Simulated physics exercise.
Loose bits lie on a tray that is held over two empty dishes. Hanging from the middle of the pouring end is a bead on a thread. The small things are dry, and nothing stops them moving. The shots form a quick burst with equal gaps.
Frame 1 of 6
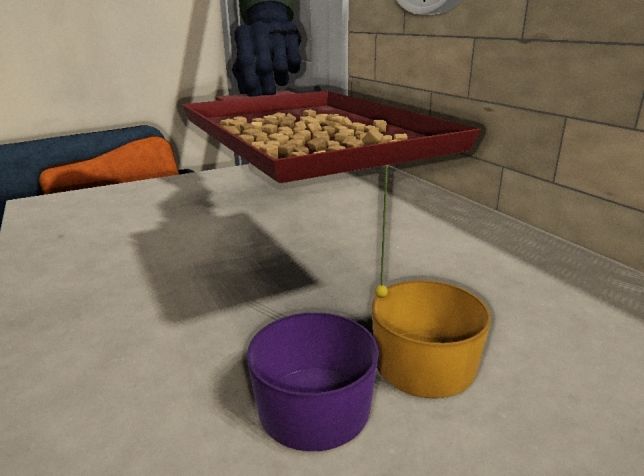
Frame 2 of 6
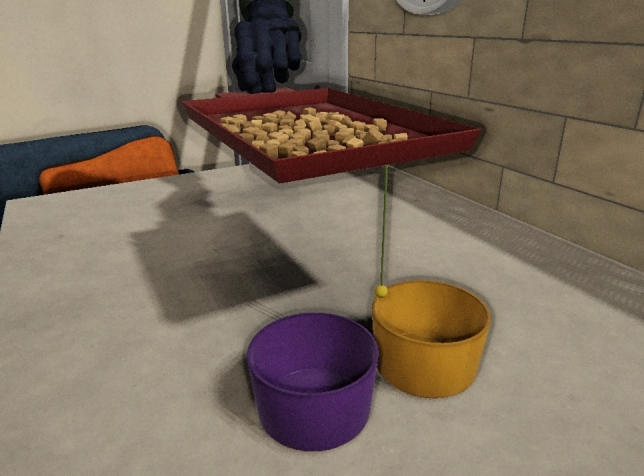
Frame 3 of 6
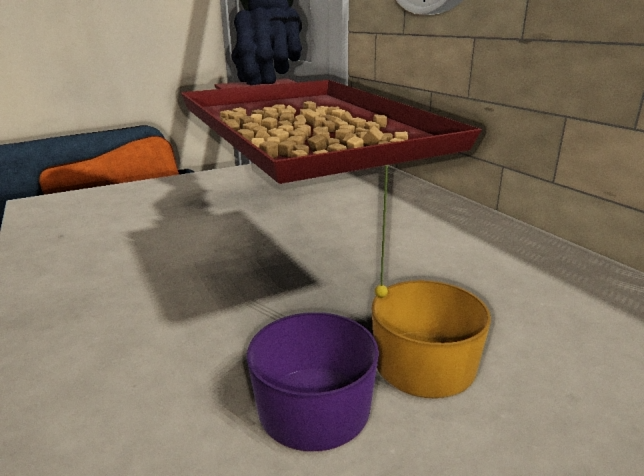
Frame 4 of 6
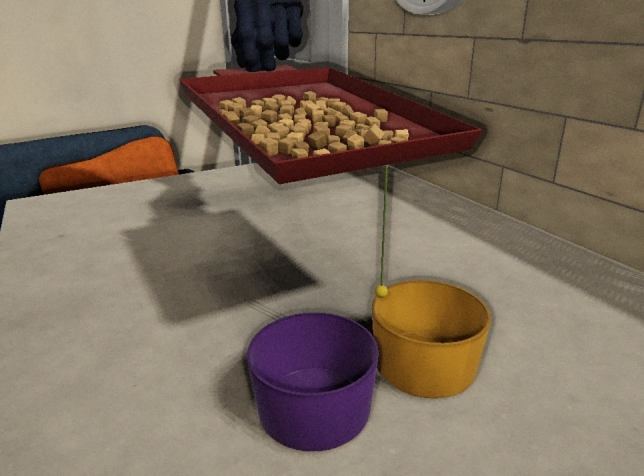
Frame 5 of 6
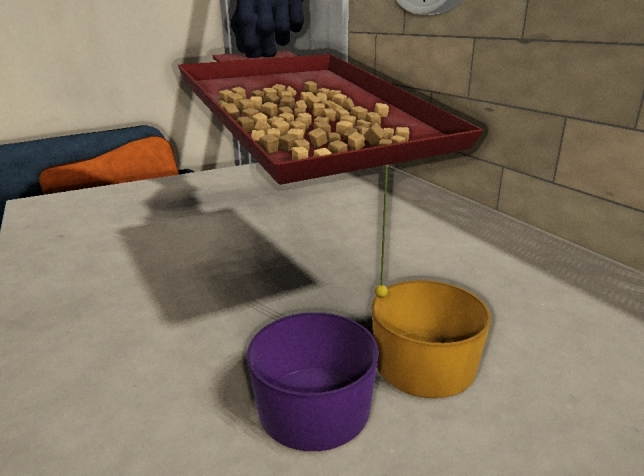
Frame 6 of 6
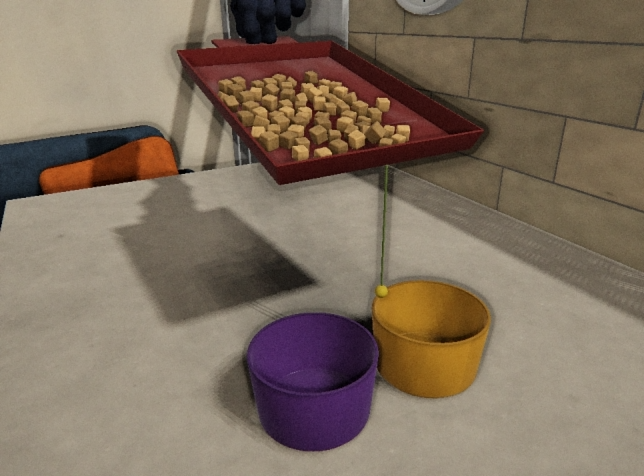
On a pale tabletop, a dark gloved hand slowly tilting a red tray of small wooden cubes above purple and orange dishes.
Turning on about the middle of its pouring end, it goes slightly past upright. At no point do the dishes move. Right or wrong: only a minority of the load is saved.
Right, only a minority is saved.
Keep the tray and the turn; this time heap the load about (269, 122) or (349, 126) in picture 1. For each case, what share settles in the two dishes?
Near 40 and 40 percent respectively.
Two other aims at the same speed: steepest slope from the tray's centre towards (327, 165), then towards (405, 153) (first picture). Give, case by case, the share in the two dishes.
Somewhere close to 50 % the first time, 30 % the second.
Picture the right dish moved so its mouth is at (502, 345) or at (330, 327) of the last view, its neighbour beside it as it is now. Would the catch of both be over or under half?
Well, in excess of half at the first spot and not up to half at the second.
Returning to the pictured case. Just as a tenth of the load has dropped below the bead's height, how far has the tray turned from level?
The tilt is near 105° by then.
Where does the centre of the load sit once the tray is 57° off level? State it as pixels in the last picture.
Roughly at (350, 119).
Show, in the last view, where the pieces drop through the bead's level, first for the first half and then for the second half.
The opening half passes (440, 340), the closing half (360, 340).
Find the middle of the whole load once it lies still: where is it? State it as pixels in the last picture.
(426, 469).
Shortly afterwards, tray tipped steeply; the whole lot on the tray.
Next, tray tipped right over; all but a few on the tray; only a few outside both.
Some moments later, tray tipped past a quarter turn; a little in the left dish; a little in the right dish; near two thirds outside both.
In the end, tray tipped past a quarter turn; a little in the left dish; a little in the right dish; near two thirds outside both.
